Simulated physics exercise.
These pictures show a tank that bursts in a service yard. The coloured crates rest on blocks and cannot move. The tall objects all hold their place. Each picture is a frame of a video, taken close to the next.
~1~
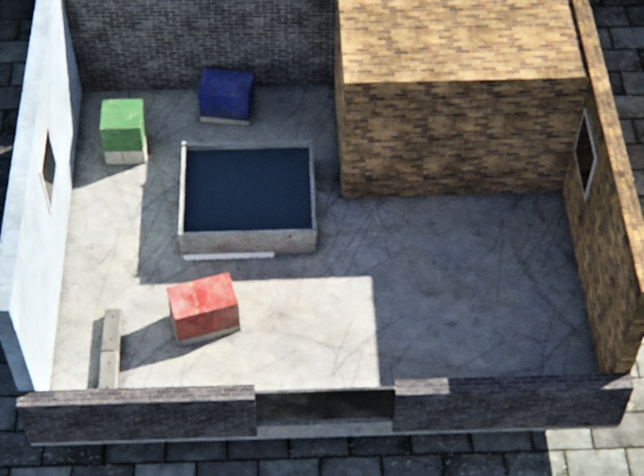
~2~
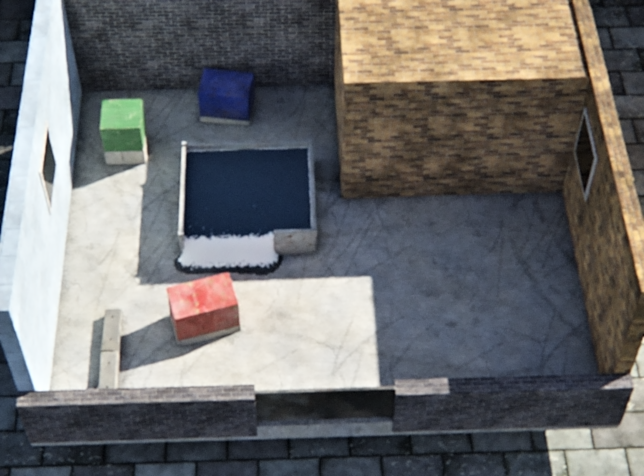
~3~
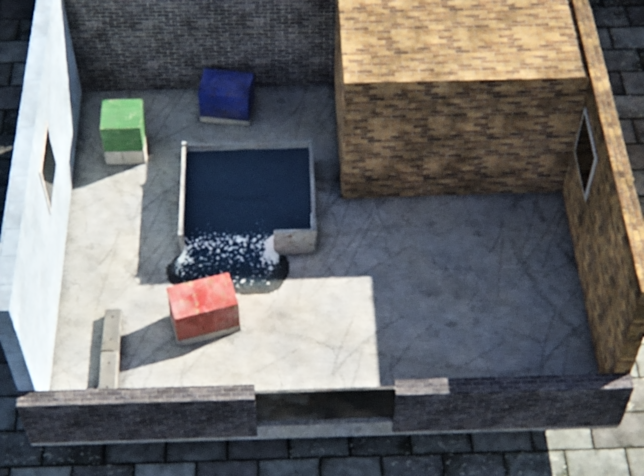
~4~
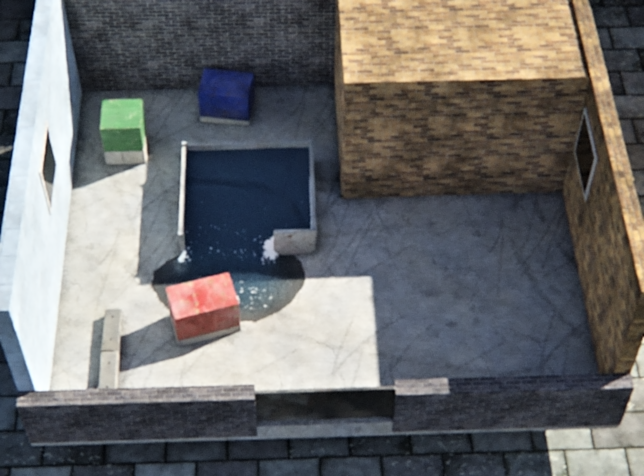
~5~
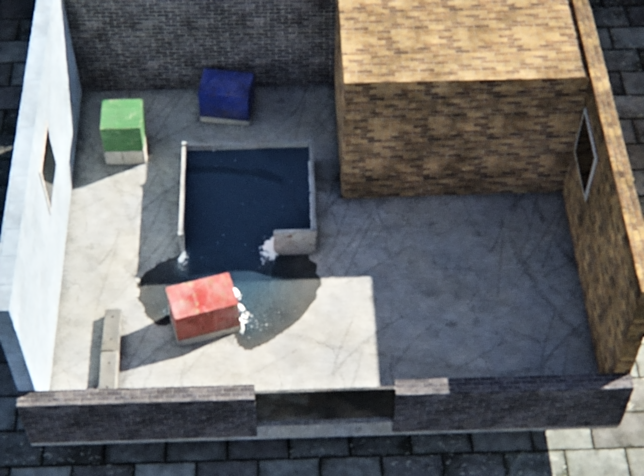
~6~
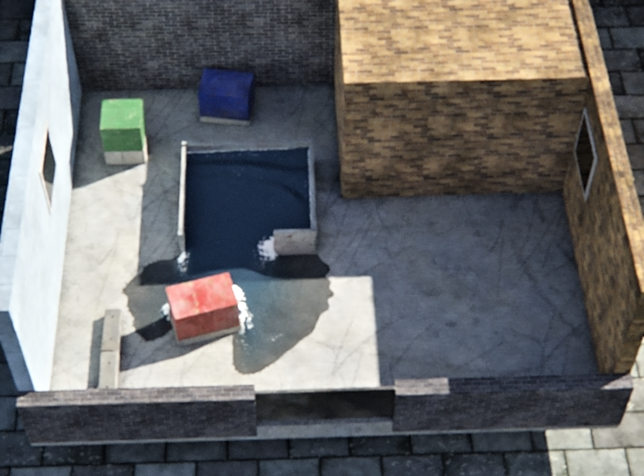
A walled service yard with a pale, cracked floor is seen from high above, a brown brick block filling its back right corner. A tank of dark water stands left of centre, with a green box and a blue box behind it and a red box in front. The tank's front wall gives way at its left part, and water pours out foaming, spreads forward around the red box, and darkens the floor.
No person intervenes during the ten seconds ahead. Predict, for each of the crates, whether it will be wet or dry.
My prediction: The green crate will be dry, the blue crate will be dry, the red crate will be wet.
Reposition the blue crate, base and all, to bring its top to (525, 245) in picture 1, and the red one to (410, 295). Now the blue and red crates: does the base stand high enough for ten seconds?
So the blue crate stays high and dry and the red crate stays high and dry.
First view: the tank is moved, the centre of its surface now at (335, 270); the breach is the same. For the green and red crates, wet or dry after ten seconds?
As I see it, the green crate is never reached and the red crate is never reached.
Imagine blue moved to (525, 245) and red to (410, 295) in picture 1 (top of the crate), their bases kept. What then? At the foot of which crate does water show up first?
Crate marked red.
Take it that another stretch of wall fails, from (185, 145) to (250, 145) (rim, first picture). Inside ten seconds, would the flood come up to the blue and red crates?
The blue one is reached; the red one is untouched.
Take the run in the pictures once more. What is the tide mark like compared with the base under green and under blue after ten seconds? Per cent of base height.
Respectively 30 % and 60 %.
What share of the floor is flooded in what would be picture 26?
About 50 per cent.
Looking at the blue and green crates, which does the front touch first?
My pick is the crate marked green.
A moment on, water covers 15 % of the floor; the green crate not reached, the blue crate not reached, the red crate water round its plinth.
Next, water covers 30 % of the floor; the green crate not reached, the blue crate not reached, the red crate water round its plinth.
Then, water covers 50 % of the floor; the green crate water round its plinth, the blue crate not reached, the red crate water round its plinth.
Later, water covers 70 % of the floor; the green crate water round its plinth, the blue crate water round its plinth, the red crate water round its plinth.
In the end, water covers 95 % of the floor; the green crate stayed above the water, the blue crate stayed above the water, the red crate was topped.
